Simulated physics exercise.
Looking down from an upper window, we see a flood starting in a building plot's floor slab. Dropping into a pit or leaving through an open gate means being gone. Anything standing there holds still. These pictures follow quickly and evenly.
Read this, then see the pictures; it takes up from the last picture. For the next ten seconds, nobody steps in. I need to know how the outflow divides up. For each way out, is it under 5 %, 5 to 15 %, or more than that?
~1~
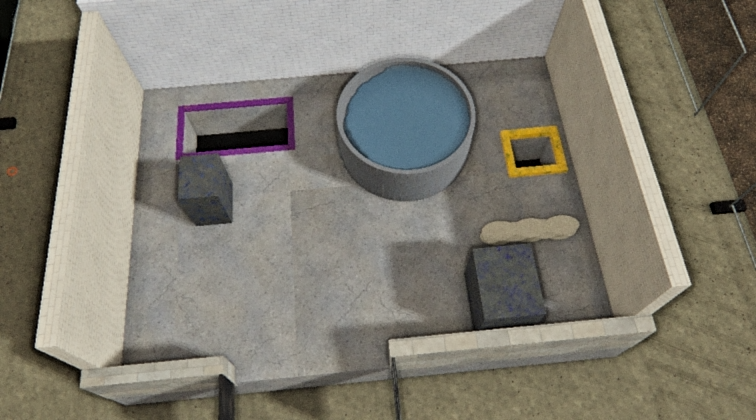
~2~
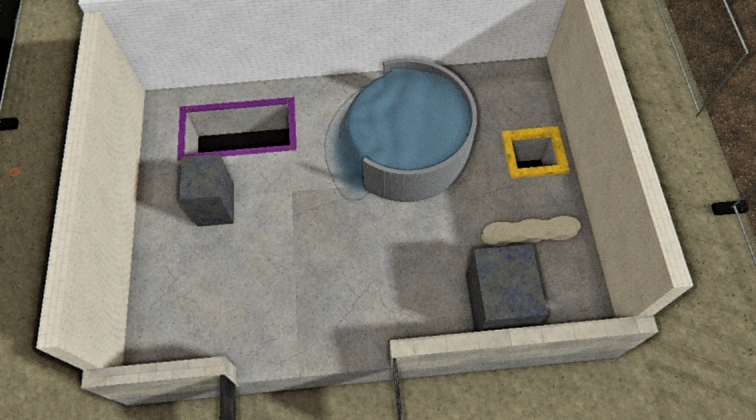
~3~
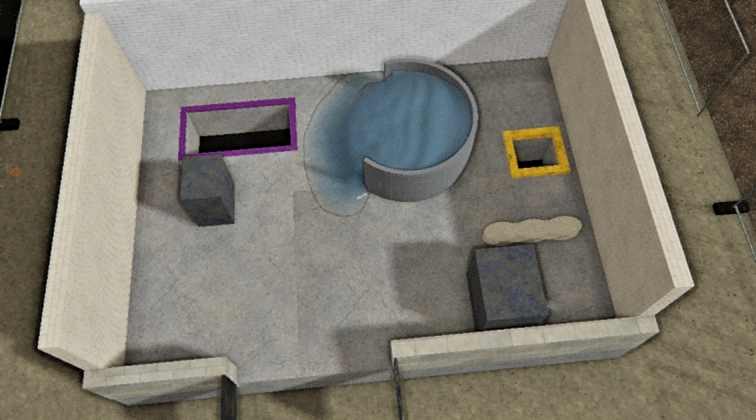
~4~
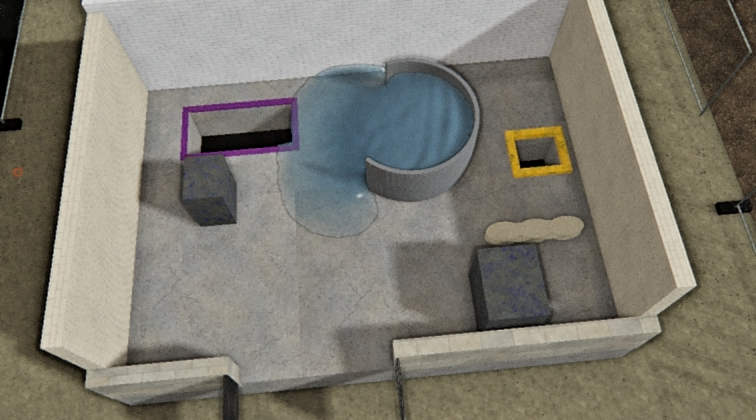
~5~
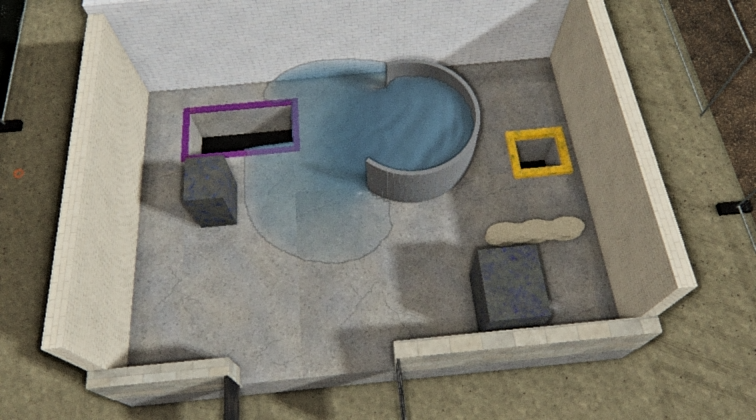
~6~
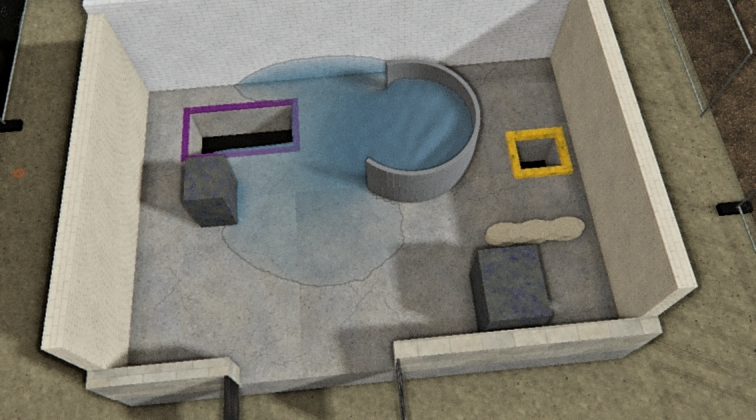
The gate takes in a reasonable amount - five to fifteen per cent; the yellow pit takes in a trifling amount - short of five per cent; the purple pit takes in a considerable amount - past fifteen per cent.
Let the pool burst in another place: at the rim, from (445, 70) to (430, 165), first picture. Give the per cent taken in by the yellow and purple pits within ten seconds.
Yellow 35 %, purple 8 %.
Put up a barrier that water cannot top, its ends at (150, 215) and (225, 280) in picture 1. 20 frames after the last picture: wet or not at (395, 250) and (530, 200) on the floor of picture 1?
Result, in the order given: Unsoaked / unsoaked.
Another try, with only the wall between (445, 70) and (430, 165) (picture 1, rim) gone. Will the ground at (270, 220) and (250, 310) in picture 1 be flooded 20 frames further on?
Result, point by point: Unwetted; unwetted.
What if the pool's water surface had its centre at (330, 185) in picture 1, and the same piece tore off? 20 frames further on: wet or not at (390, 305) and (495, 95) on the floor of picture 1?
In that order: Wet, clear.
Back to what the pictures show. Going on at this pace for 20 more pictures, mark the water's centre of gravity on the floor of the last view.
That puts it at around (290, 184).
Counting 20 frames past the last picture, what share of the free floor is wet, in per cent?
Roughly 60 %.
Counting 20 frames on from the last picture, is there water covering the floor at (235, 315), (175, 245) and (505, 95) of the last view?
Listed points: Inundated / inundated / inundated.
A moment on, water covers 50 % of the floor; the gate 0 %, the yellow pit 0 %, the purple pit 14 %.
Next, water covers 50 % of the floor; the gate 1 %, the yellow pit 0 %, the purple pit 29 %.
Then, water covers 60 % of the floor; the gate 2 %, the yellow pit 0 %, the purple pit 45 %.
Later, water covers 70 % of the floor; the gate 6 %, the yellow pit 0 %, the purple pit 56 %.
In the end, water covers 85 % of the floor; the gate 9 %, the yellow pit 0 %, the purple pit 62 %.
